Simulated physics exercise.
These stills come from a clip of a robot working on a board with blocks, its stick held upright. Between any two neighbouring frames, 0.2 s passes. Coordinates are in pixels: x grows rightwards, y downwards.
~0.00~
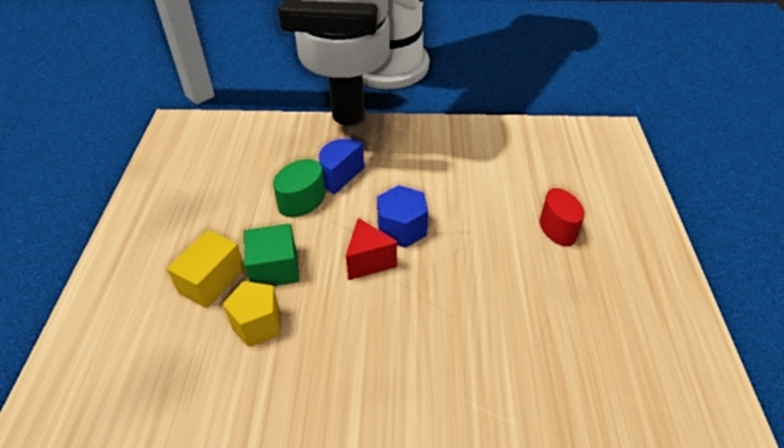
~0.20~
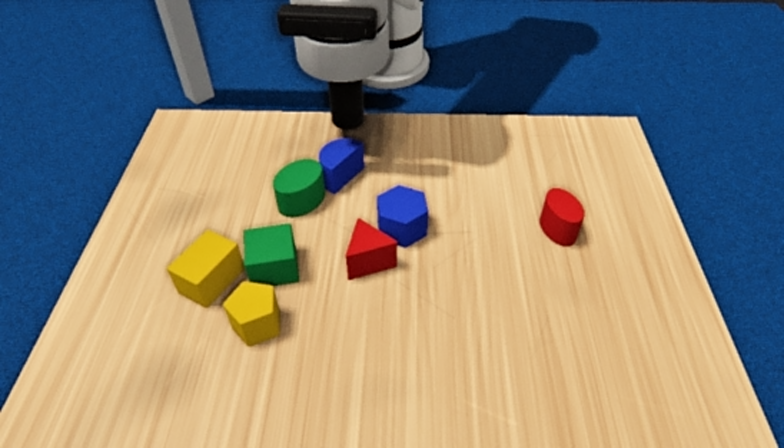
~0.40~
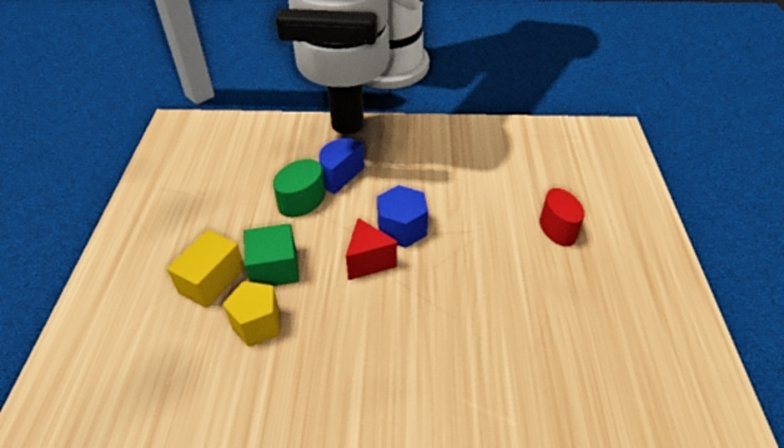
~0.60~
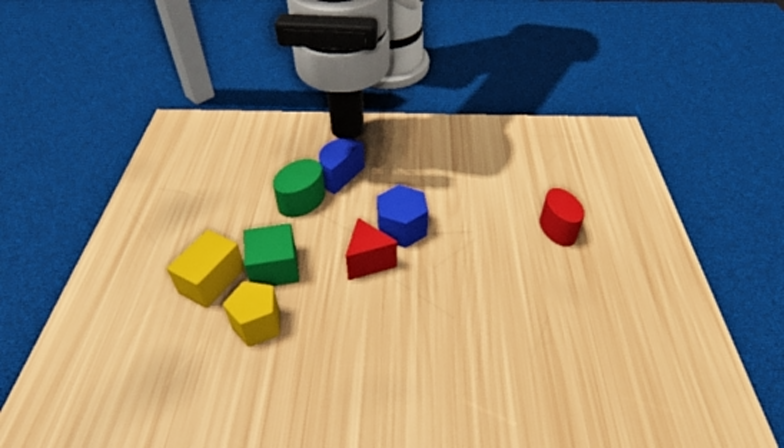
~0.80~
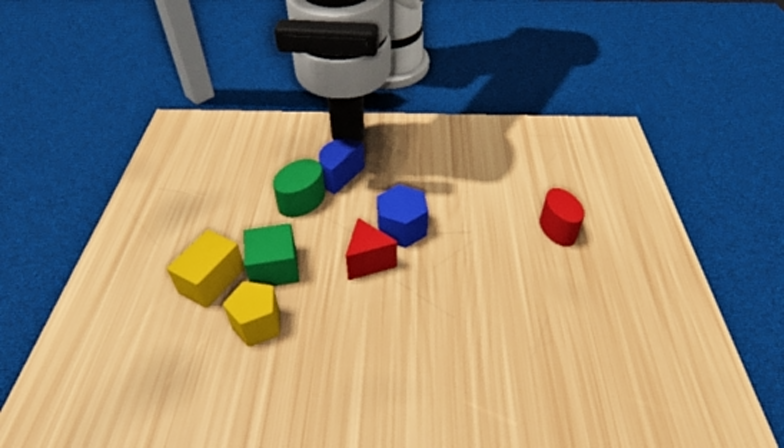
A white robot arm with a black stick edges slowly toward the viewer from the far side of a pale wooden board on a blue floor, seen from above at an angle by a still camera. Yellow and green blocks sit at left, blue ones and a red triangle near the middle, and a red block at right. The stick nears the rear blue block, while every block stays still.
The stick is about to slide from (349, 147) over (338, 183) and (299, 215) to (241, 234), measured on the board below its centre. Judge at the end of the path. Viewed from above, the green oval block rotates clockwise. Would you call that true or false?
It is true.
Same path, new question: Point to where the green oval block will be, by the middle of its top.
I predict (192, 206).
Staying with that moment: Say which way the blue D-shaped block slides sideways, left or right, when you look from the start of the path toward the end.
Towards the left-hand side.
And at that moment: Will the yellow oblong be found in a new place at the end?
Going by the path, no.
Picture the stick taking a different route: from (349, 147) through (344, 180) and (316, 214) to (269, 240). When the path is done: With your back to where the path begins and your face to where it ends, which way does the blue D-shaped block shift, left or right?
Heads left.
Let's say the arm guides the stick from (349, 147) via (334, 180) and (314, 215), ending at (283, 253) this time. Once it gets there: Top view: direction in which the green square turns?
With the clock.
The first path, step by step. One third of the way, stick (336, 171); green oval block (280, 189), turned 60° clockwise; blue D-shaped block (329, 186).
Two thirds of the way, stick (297, 203); green oval block (251, 199), turned 85° clockwise; blue D-shaped block (318, 214), turned 35° anticlockwise.
At the end, stick (237, 222); yellow oblong in place; green square in place; green oval block (192, 206), turned 125° clockwise; blue D-shaped block (318, 214), turned 35° anticlockwise.
